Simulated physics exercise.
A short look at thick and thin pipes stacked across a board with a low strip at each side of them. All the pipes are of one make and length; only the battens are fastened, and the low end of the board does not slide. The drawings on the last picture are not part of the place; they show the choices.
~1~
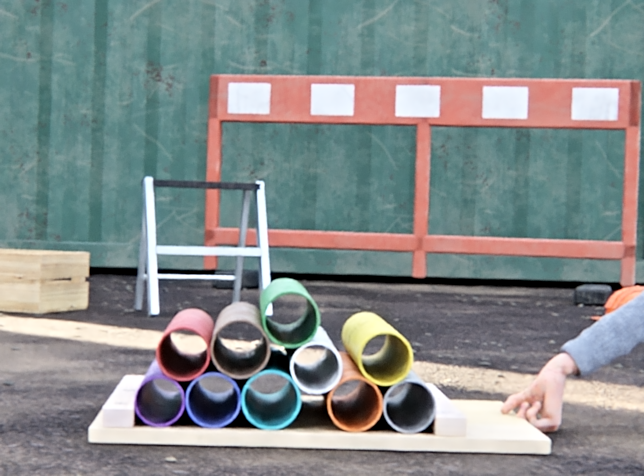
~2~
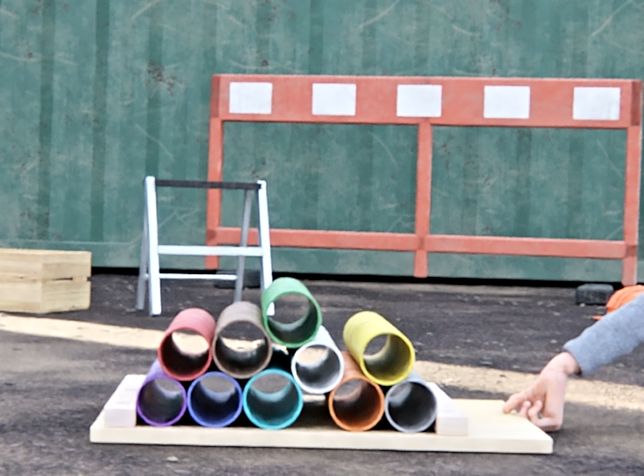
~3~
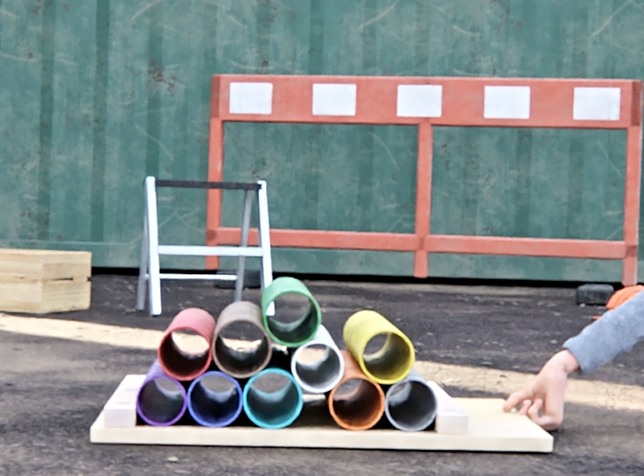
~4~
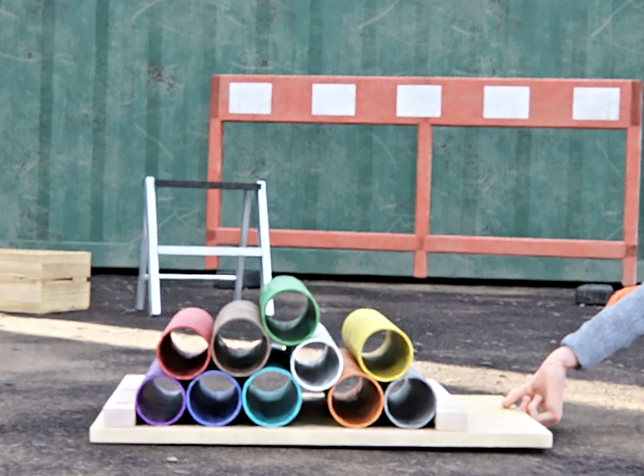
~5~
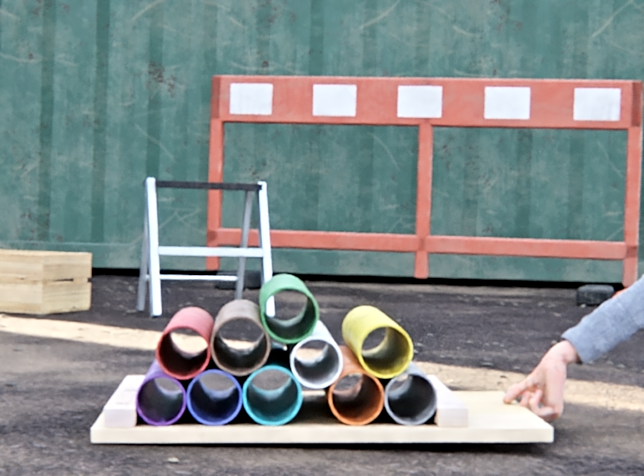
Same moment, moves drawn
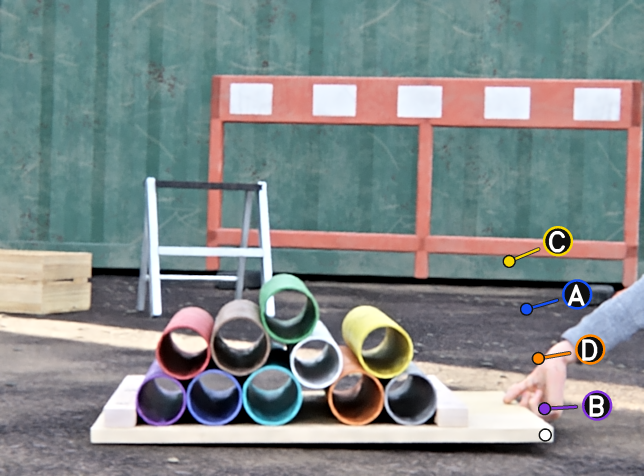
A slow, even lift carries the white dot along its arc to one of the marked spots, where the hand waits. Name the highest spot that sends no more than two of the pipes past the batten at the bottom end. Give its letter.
Raise it to A.
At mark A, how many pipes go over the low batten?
The count is none.
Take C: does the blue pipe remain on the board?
The blue pipe: Yes.
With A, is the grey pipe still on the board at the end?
Yes, with A.
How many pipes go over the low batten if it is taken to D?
At D the number is none.
On the marked copy, A at (526, 309); B at (544, 409); C at (509, 262); D at (538, 358); the white dot at (545, 435).
Taking A. A third of the way, board at 13°.
Two thirds of the way, board at 18°.
When it is over, board at 18°, none over the low batten.
As for the rest, B none over the low batten; C three over the low batten (red, brown, green); D none over the low batten.
